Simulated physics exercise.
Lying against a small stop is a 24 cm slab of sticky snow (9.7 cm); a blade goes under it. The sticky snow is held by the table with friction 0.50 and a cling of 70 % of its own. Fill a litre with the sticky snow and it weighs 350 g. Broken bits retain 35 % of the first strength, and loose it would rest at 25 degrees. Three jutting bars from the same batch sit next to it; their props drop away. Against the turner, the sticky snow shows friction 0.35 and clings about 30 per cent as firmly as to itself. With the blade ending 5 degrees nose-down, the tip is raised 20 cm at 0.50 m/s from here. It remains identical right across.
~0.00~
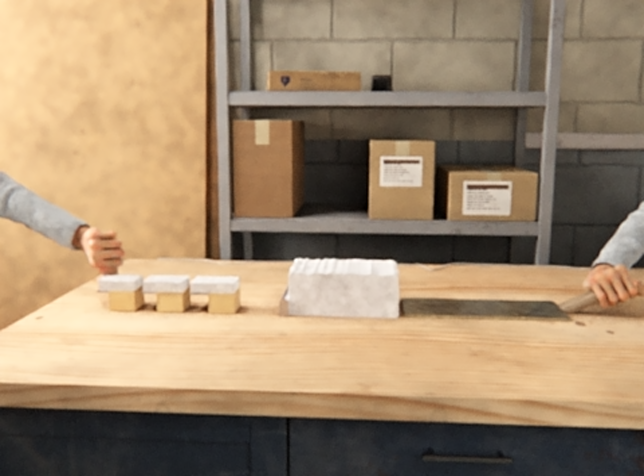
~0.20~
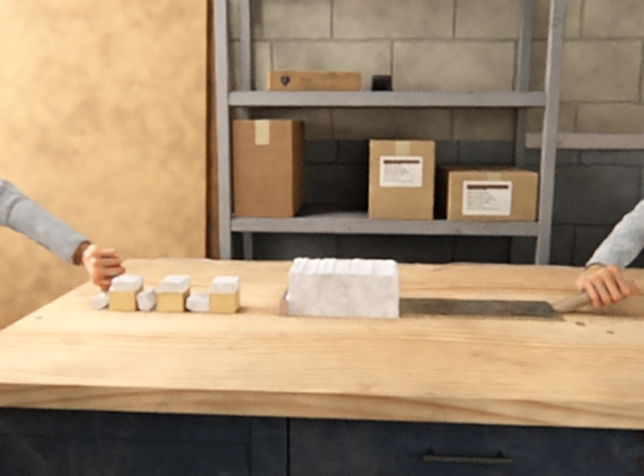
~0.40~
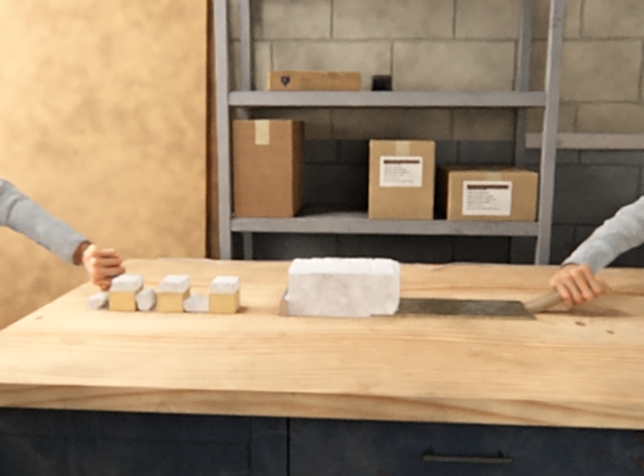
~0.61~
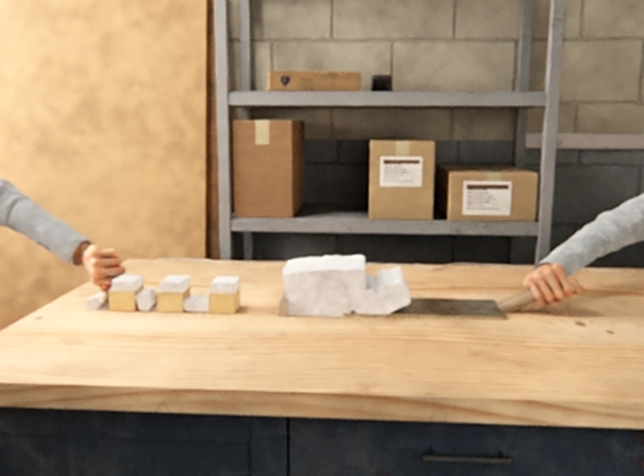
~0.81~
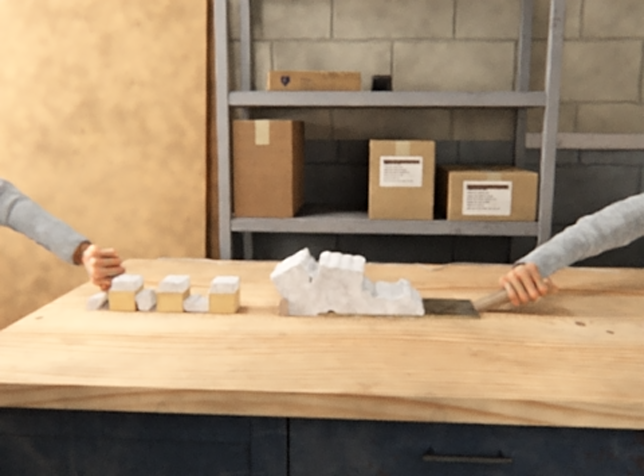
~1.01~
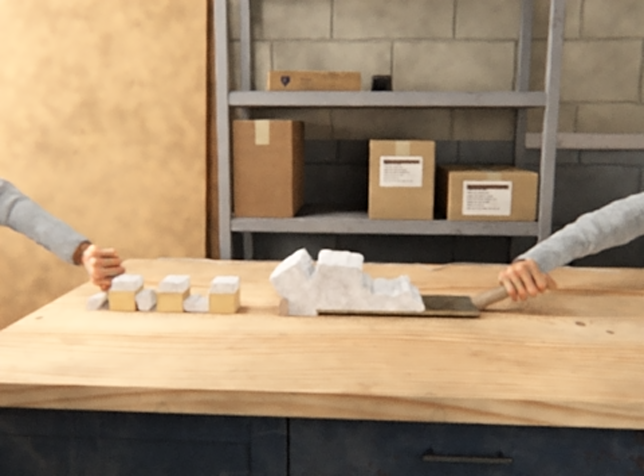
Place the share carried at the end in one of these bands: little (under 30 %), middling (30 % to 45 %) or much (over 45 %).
It belongs in the much band.
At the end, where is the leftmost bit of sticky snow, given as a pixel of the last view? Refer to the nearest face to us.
Position: Approx. (214, 310).
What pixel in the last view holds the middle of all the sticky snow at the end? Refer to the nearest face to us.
Pretty much at (327, 242), I'd say.
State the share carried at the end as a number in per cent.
About 60 %.
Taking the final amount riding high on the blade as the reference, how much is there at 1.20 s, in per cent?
Near 60 in a hundred.
By 1.20 s, the tip is 9.9 cm up.
By 1.42 s, the tip is 20 cm up and 63 % is riding high on the blade.
By 1.65 s, the tip is 20 cm up and 62 % is riding high on the blade.
By 1.87 s, the tip is 20 cm up and 62 % is riding high on the blade.
By 2.50 s, at the end, the tip is 20 cm up and 62 % is riding high on the blade.
